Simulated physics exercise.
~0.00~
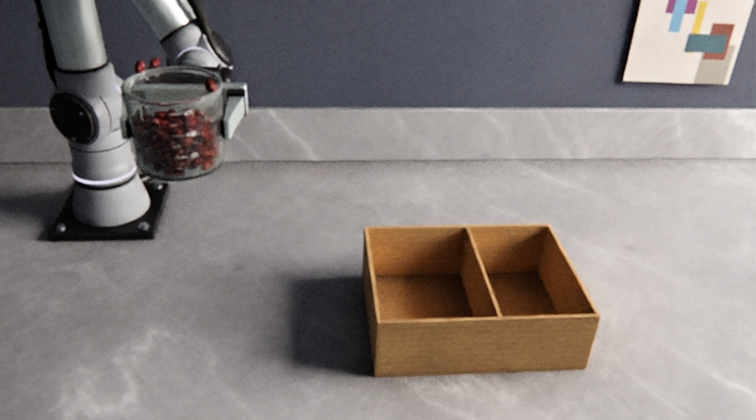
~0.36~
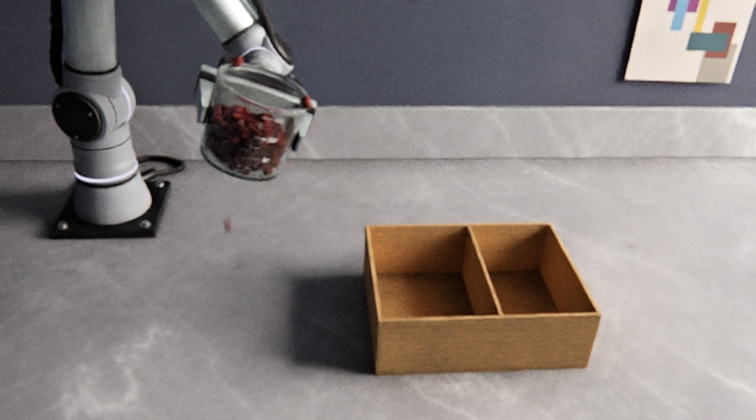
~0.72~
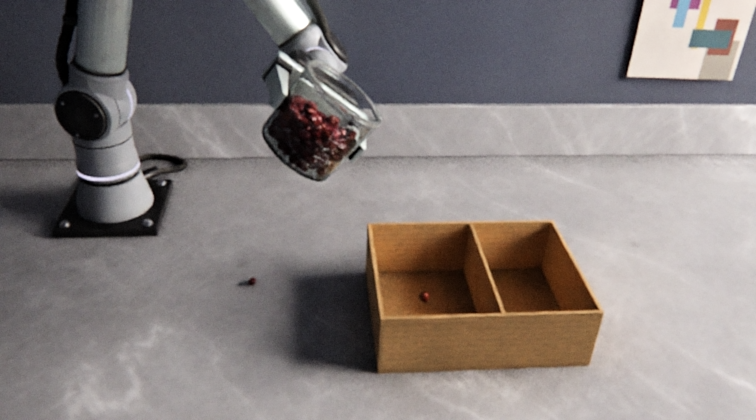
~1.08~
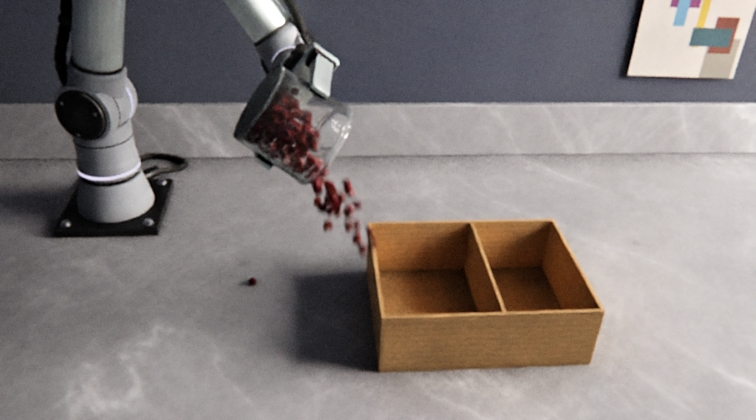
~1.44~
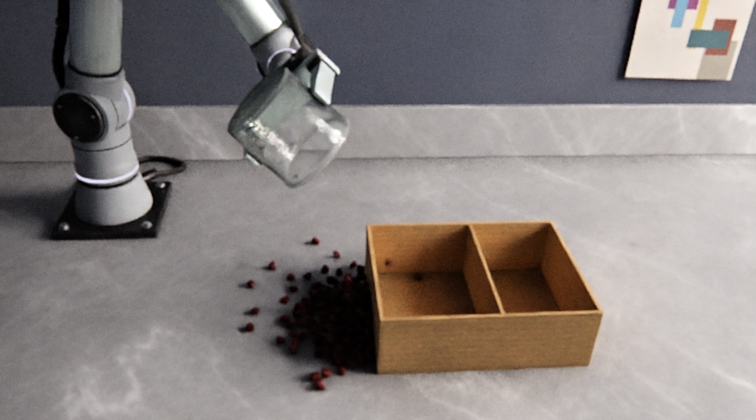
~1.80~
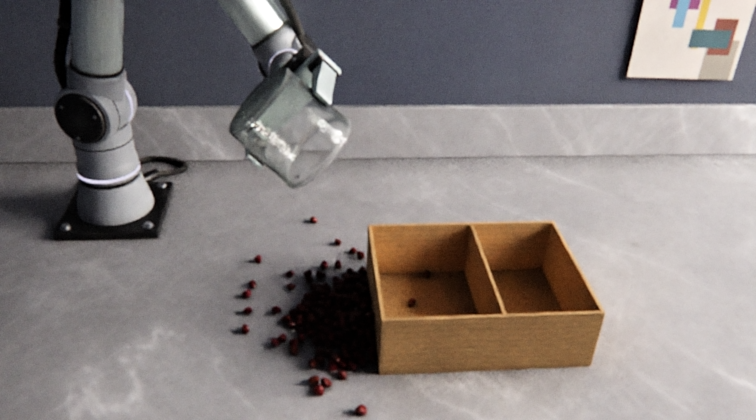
The clip opens with a robot arm on the left holding a clear tumbler of dark red beans upright, while a divided wooden box sits on a grey marbled table. The arm carries the tumbler right, tilting it toward the box, and a stray bean falls to the table and another lands in the box's left part. The tumbler then shifts slightly back left as it tips further, and beans stream out short of the box. It ends held emptied and upside down, with nearly all the beans heaped and scattered beside the box's left wall and only a few inside.
